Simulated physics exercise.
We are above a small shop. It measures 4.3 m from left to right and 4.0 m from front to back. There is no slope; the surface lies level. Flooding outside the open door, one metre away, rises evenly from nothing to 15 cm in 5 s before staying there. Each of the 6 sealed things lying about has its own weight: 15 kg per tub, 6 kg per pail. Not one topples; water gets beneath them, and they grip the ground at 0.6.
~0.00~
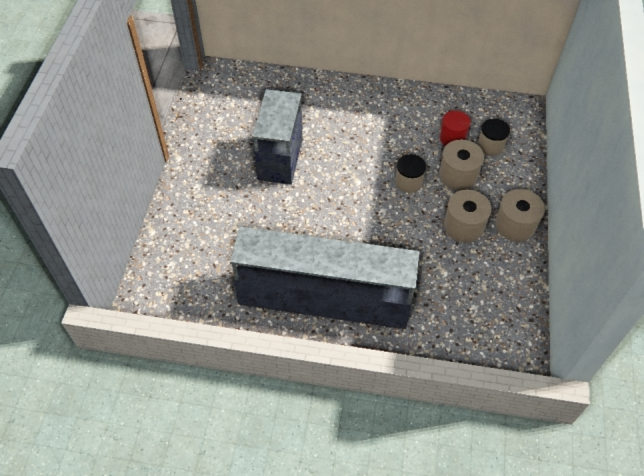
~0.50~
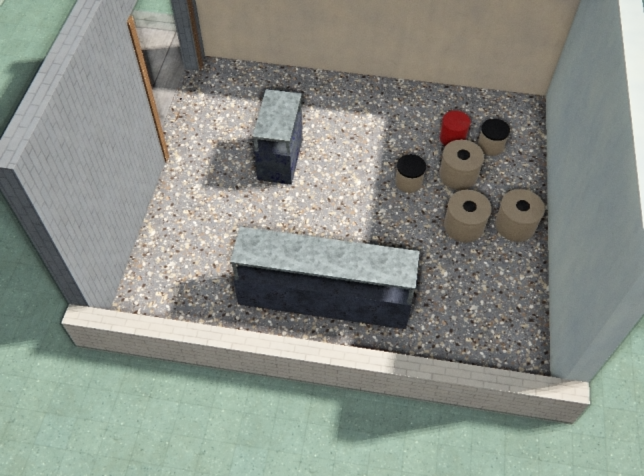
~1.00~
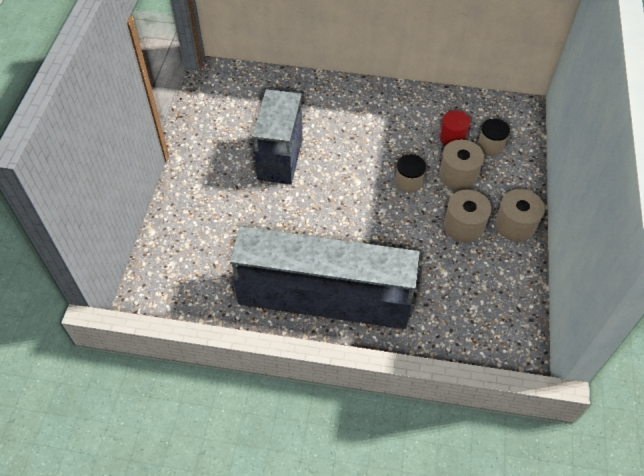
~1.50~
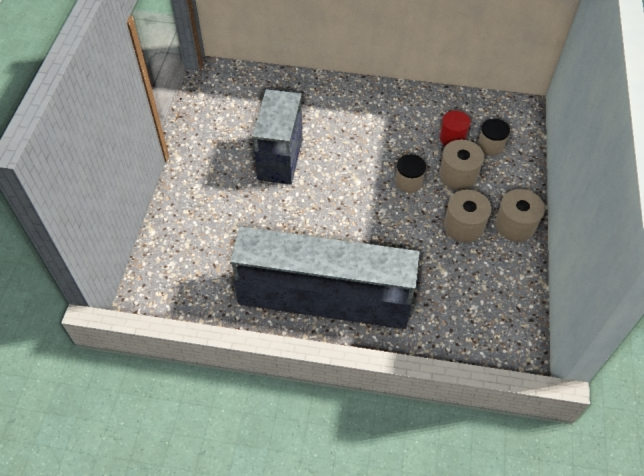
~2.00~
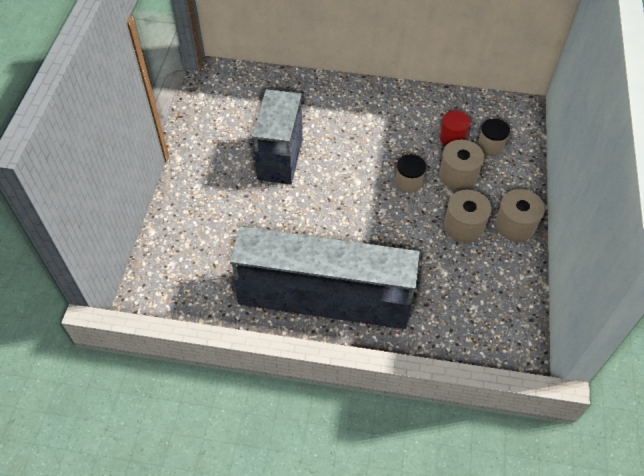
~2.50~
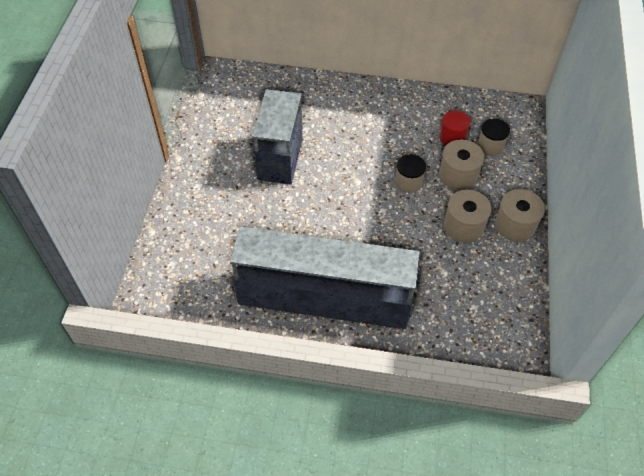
Nothing inside the small walled shop visibly moves, from the start of the clip to the end. The red pail stays among the tan and black-topped containers at right, and two dark counters with pale tops stand still, while the ground outside turns from pale to deeper green.
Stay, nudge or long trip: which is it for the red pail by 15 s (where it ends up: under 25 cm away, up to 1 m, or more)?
It is pushed well off.
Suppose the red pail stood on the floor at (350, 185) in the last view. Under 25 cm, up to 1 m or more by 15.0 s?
Well, it sits tight.
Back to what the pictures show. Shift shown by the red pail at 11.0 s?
50 cm, give or take.
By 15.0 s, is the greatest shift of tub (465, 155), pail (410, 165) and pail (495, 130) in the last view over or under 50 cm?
Above, below, above.
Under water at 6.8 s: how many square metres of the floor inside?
Wet: Near 9.5 m2.
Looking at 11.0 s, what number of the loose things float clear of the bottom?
At that time, 2.
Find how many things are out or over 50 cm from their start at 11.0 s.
Count then: 1.
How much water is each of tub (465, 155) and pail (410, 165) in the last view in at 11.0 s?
About 8 and 5 cm.
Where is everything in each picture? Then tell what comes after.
The red pail at (457, 121) rests on the ground; water covers 0.0 m2; 0 of 6 have shifted, in the first picture.
The red pail at (457, 121) rests on the ground; water covers 0.0 m2; 0 of 6 have shifted, in the second picture.
The red pail at (457, 121), on the bottom; water covers 0.0 m2; 0 of 6 have shifted, in the third picture.
The red pail at (457, 121) rests on the ground; 0.0 m2 under water; 0 of 6 have shifted, in the fourth picture.
The red pail at (457, 121) rests on the ground; water covers 0.0 m2; 0 of 6 have shifted, in the fifth picture.
The red pail at (457, 121) rests on the ground; water covers 0.0 m2; 0 of 6 have shifted, in the sixth picture.
After 3.5 s the red pail is near (457, 121), 0.0 m from its start, aground; 0 afloat.
After 6.8 s the red pail is near (457, 121), 0.0 m from its start, aground; 0 afloat.
After 11.0 s the red pail is near (501, 123), 0.5 m from its start, afloat; 2 afloat.
After 15.0 s the red pail is near (536, 250), 1.9 m from its start, afloat; 4 afloat.
